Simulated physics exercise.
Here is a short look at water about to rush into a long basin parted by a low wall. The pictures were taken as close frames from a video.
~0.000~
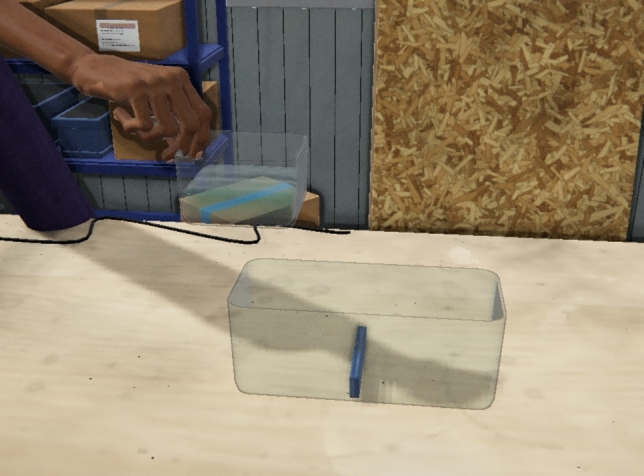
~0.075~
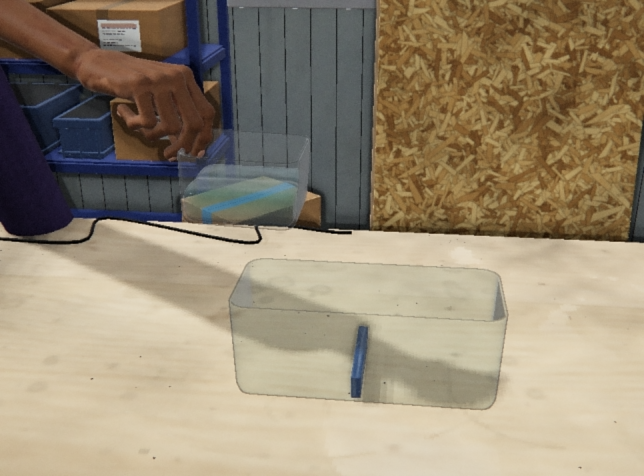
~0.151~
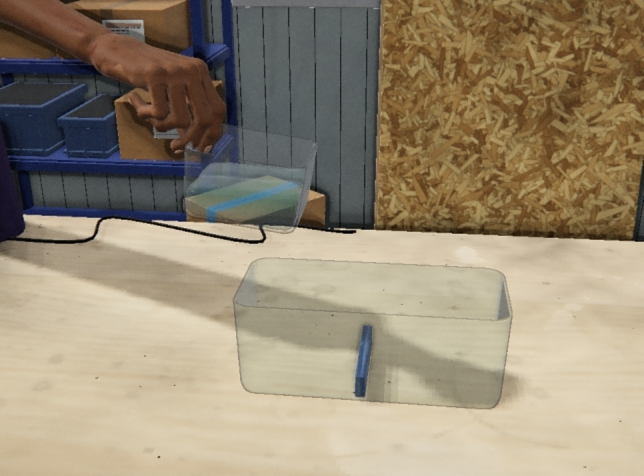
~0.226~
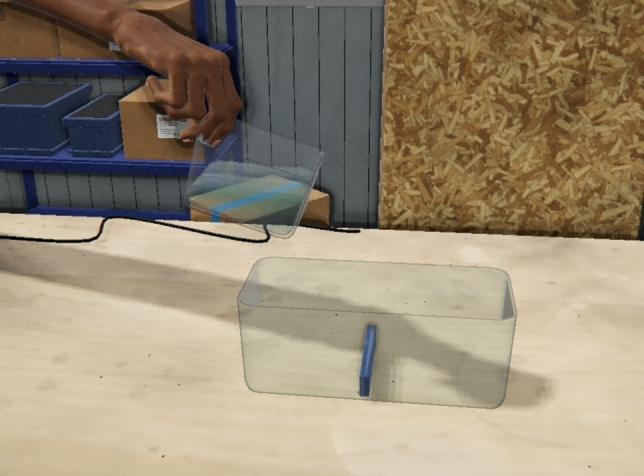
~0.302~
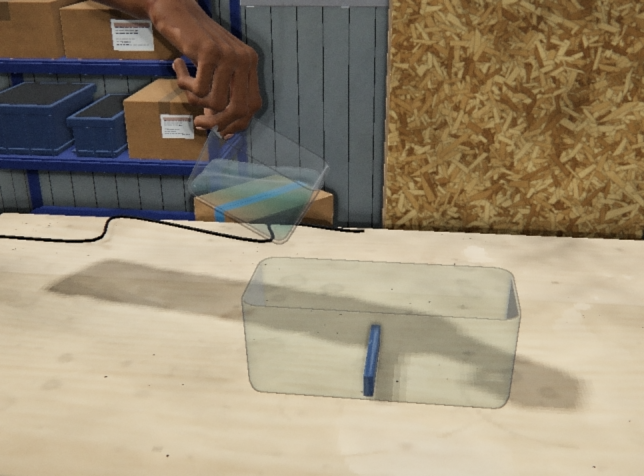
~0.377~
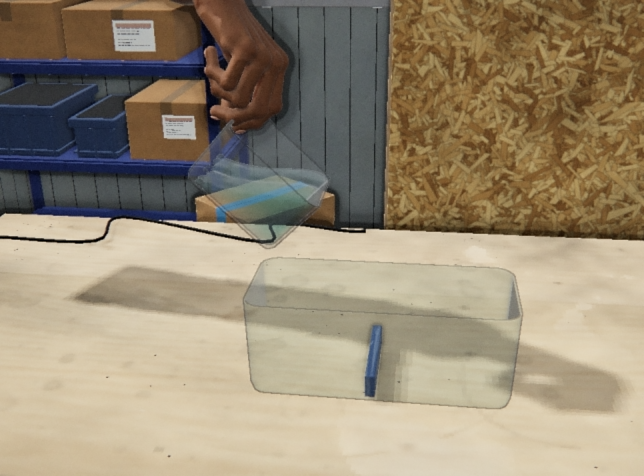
A brown-skinned hand at upper left grips a small clear container and tilts it steadily clockwise, its right edge dipping, while the arm swings up and rightward and its shadow slides across the table. Below stands a long, clear, empty-looking basin with a short blue upright piece near its middle. The pale wooden tabletop, seen from slightly above as the view shifts slightly left, fronts blue shelves, cardboard boxes, grey panelling and tan chipboard.
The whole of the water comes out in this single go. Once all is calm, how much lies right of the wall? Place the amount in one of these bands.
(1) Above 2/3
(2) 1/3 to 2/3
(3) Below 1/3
Answer: 3.
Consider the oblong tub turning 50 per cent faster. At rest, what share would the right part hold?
Something like 20 percent.
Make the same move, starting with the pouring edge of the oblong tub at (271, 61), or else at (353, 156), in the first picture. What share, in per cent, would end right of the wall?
Near 15 per cent for the first start, near 75 per cent for the second.
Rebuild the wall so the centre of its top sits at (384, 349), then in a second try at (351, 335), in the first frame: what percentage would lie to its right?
Note: Roughly 10 % in case one, 20 % in case two.
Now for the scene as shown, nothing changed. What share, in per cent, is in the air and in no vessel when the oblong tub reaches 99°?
Share: Approx. 25 %.
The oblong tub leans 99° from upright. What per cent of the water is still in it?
Around 30 in a hundred has not poured out yet.
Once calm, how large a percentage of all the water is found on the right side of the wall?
20 % or thereabouts.
A moment on, the oblong tub is tipped on its side and 29 per cent is still to pour, 38 is left of the wall and 10 right of it.
Next, the oblong tub is tipped right over and 4 per cent is still to pour, 71 is left of the wall and 17 right of it.
Then the oblong tub is tipped right over and 0 per cent is still to pour, 78 is left of the wall and 21 right of it.
Later the oblong tub is tipped right over and 0 per cent is still to pour, 77 is left of the wall and 22 right of it.
Finally, 77 per cent lies left of the wall, 22 right of it and 1 outside.
